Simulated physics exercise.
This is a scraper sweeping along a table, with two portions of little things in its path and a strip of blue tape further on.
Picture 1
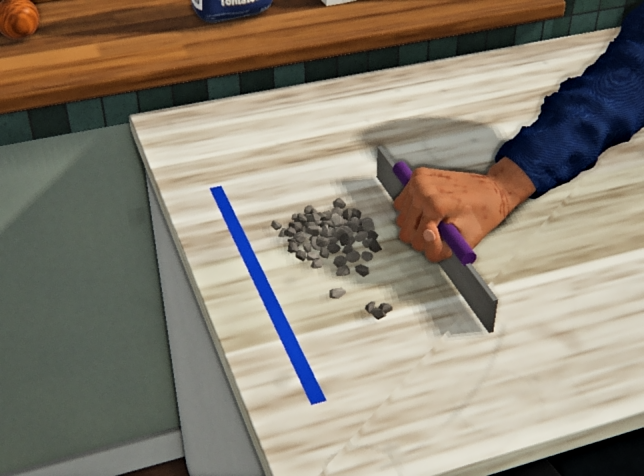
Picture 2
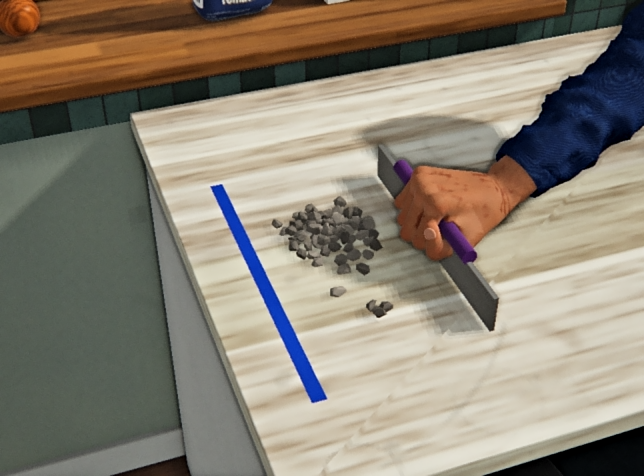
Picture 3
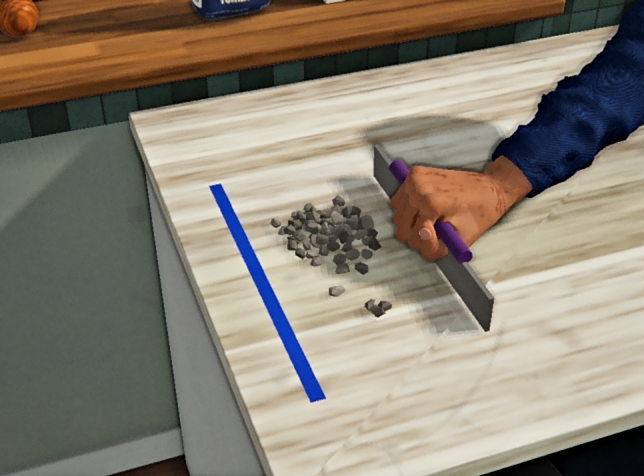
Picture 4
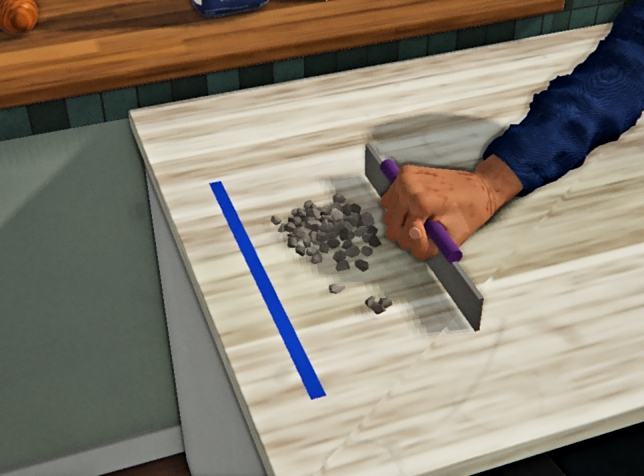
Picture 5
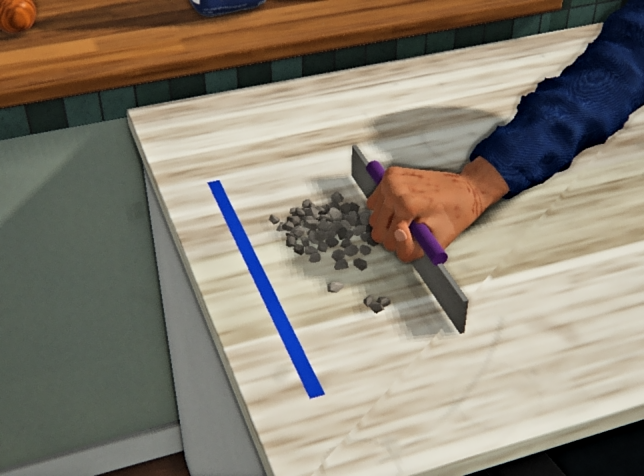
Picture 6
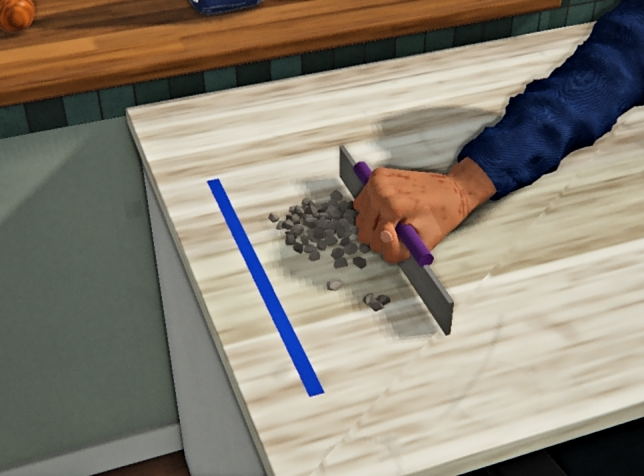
To begin with, a hand in a dark blue sleeve holds a scraper by its purple handle, at rest on a pale table to the right of a large and a small cluster of gray gravel. The hand then slides the scraper slowly left, closing in on the gravel, which stays short of the blue tape.
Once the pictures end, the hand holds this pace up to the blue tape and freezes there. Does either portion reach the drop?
In the end the front portion remains up there, and the back portion partly drops off.
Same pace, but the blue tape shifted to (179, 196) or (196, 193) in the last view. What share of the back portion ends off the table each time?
In turn 90 and 60 in a hundred.
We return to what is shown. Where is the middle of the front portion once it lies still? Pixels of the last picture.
At about (268, 325).
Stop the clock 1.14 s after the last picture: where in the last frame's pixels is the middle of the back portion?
Near (215, 256).
Then, 0.56 s on from there, scraper still moving, near (319, 232); front portion all on the table, its front near (335, 302); back portion all on the table, its front near (235, 233).
Then, 1.14 s on from there, scraper stopped at the blue tape; front portion all on the table, its front near (265, 321); back portion a little over the edge.
Then, 1.42 s on from there, scraper stopped at the blue tape; front portion all on the table, its front near (265, 321); back portion near a quarter over the edge.
In the end, scraper stopped at the blue tape; front portion all on the table, its front near (265, 321); back portion near a quarter over the edge.
